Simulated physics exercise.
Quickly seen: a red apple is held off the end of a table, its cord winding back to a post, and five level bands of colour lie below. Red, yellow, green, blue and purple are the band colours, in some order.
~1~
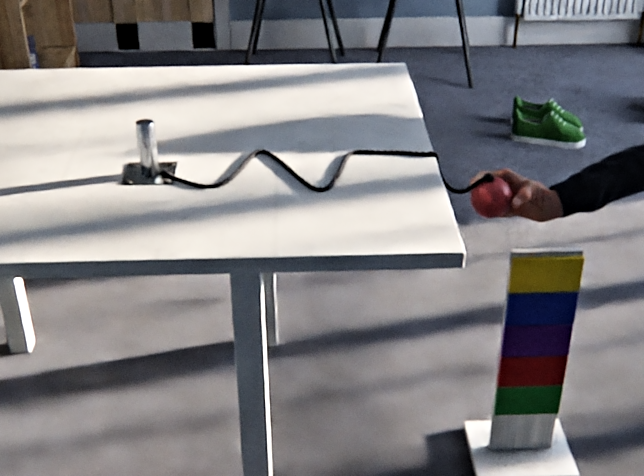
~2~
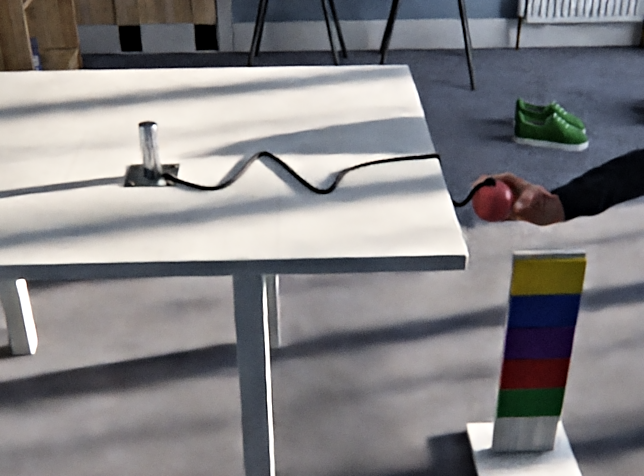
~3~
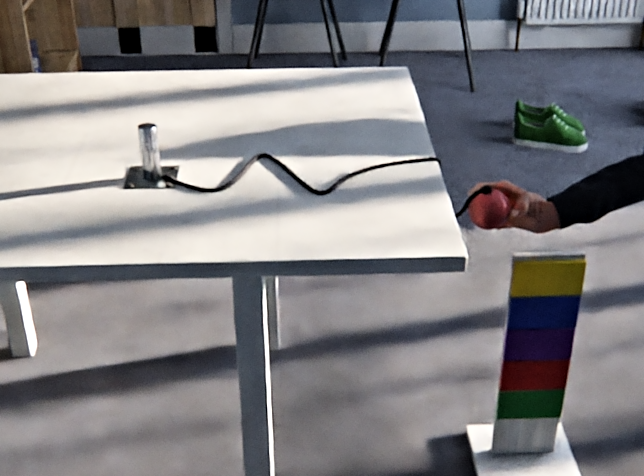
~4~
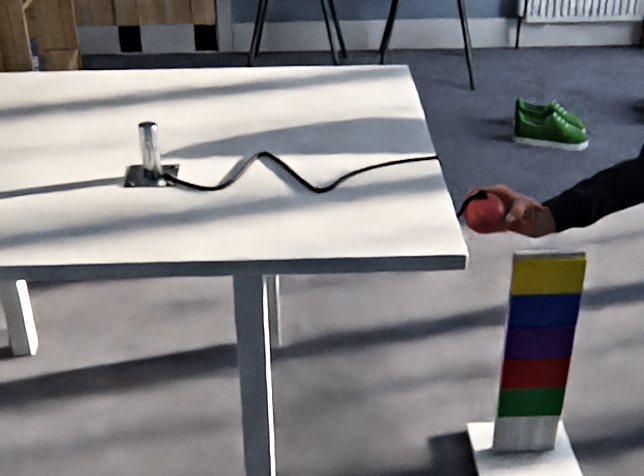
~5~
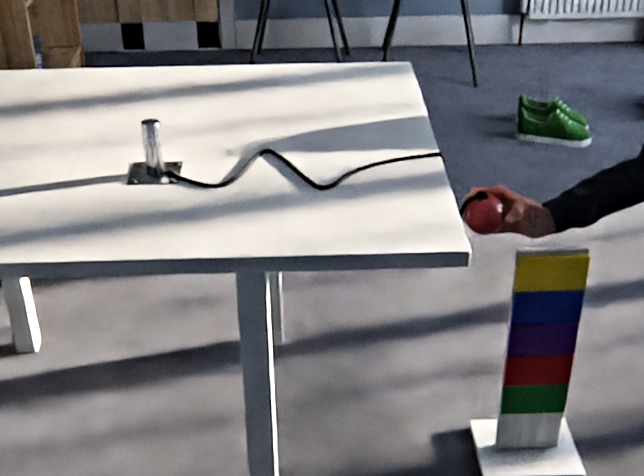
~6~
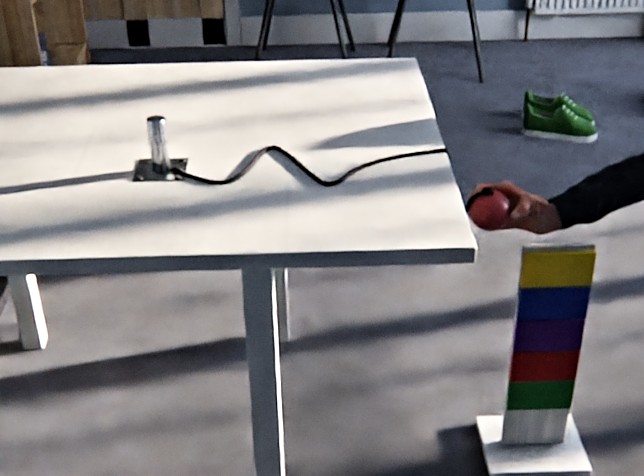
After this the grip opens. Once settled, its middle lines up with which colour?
It lines up with the red band.
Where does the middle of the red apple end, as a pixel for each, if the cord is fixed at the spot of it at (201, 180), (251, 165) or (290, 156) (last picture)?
That would be (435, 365) for the first, (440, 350) for the second and (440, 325) for the third.
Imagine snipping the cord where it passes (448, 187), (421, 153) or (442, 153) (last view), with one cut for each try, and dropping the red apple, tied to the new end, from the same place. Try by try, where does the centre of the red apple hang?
The pixels are (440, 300) for the first, (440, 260) for the second and (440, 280) for the third.
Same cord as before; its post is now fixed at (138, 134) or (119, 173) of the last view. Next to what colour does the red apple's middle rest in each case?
First try: Purple; second try: Purple.
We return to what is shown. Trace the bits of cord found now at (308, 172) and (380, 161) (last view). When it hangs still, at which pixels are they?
The first settles around (396, 157), the second around (445, 203).
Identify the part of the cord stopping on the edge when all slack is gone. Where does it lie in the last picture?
The bit in question sits close to (345, 177).
Soon after, apple near (478, 323); level with purple.
After that, apple near (417, 363); level with red.
And then, apple near (433, 367); level with red.
In the end, apple near (432, 368); level with red. Its middle rests at the red band.
